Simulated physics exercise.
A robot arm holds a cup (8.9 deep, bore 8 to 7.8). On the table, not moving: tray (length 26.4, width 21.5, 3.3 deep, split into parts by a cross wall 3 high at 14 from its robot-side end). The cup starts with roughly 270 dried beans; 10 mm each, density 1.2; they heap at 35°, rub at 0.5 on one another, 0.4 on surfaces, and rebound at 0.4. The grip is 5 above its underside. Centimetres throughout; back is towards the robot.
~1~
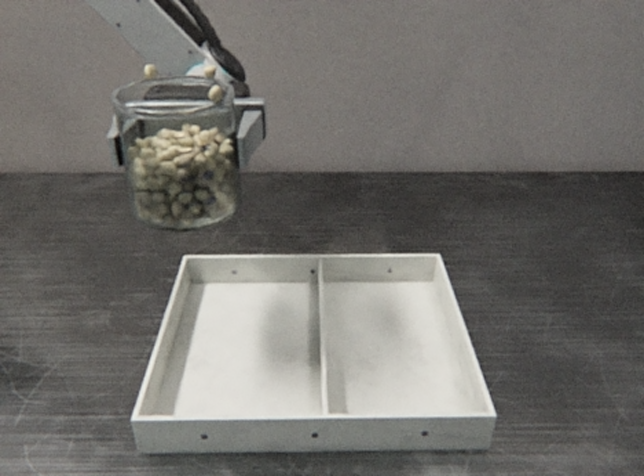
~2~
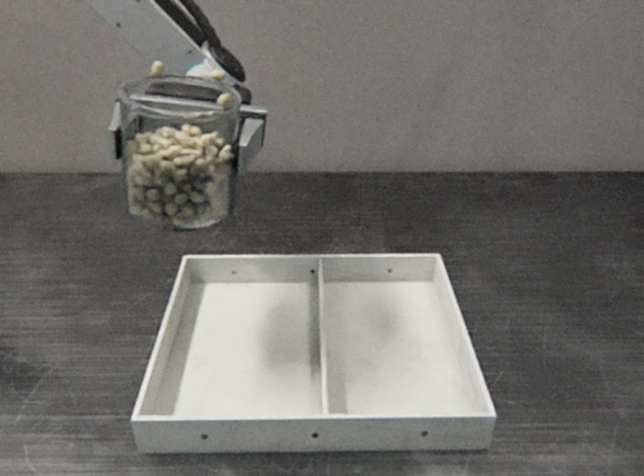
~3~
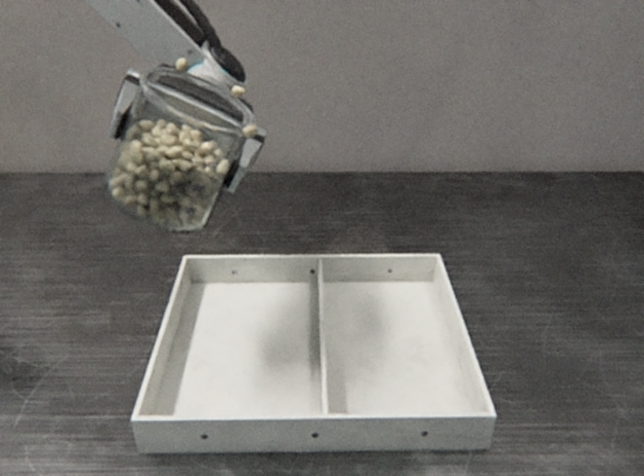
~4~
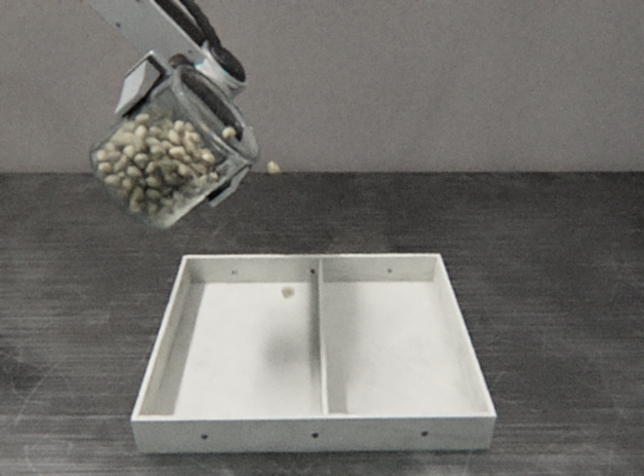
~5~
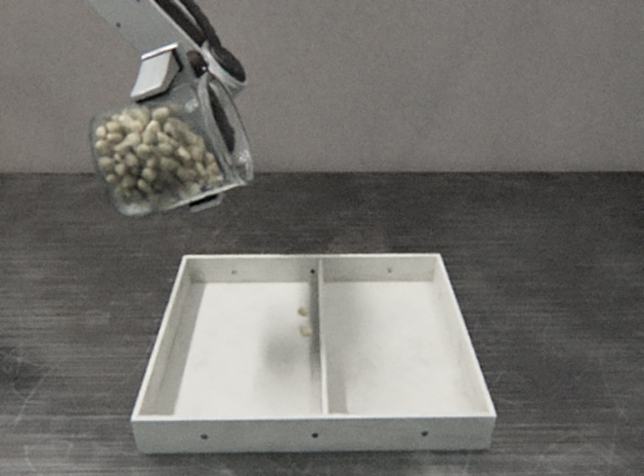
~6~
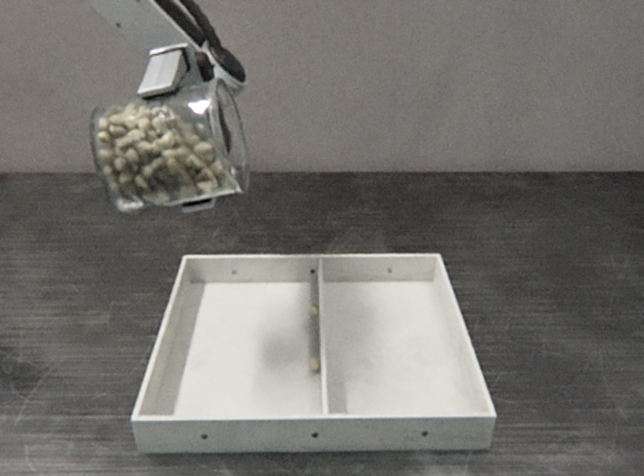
A robot arm holding a clear cup of pale beans tilted it steadily to the right above a divided white tray, and two beans dropped into the tray's left part.
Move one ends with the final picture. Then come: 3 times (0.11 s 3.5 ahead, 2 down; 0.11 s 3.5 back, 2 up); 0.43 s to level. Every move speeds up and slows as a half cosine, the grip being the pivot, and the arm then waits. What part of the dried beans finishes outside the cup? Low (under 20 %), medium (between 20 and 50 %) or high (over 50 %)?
A medium share, between 20 and 50 %, ends outside the cup.
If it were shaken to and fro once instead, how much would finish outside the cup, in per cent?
In that case some 15 per cent.
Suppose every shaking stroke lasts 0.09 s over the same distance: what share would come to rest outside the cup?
Then about 35 per cent.
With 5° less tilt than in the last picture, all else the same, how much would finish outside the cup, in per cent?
In that case some 15 per cent.
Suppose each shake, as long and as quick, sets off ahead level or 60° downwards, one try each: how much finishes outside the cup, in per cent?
About 60 and 10 per cent.
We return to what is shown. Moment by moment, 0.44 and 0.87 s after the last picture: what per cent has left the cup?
In turn: 20, 30.
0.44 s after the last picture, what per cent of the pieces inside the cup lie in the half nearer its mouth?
About 45 per cent.
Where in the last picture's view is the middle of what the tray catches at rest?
Near (310, 351).
Then, 0.44 s later, tilted 78° forward, highest piece 21 above the table; 224 in the cup, 19 in the far-side part, 15 in the robot-side part, 16 in flight or on a rim.
Then, 0.87 s later, tilted 40° forward, highest piece 22 above the table; 196 in the cup, 45 in the robot-side part, 33 in the far-side part.
Then, 1.29 s later, level, highest piece 23 above the table; 195 in the cup, 46 in the robot-side part, 33 in the far-side part.
Then, 2.34 s later, level, highest piece 23 above the table; 195 in the cup, 46 in the robot-side part, 33 in the far-side part.
At rest, 195 in the cup, 46 in the robot-side part, 33 in the far-side part. That is 29 % outside the cup.
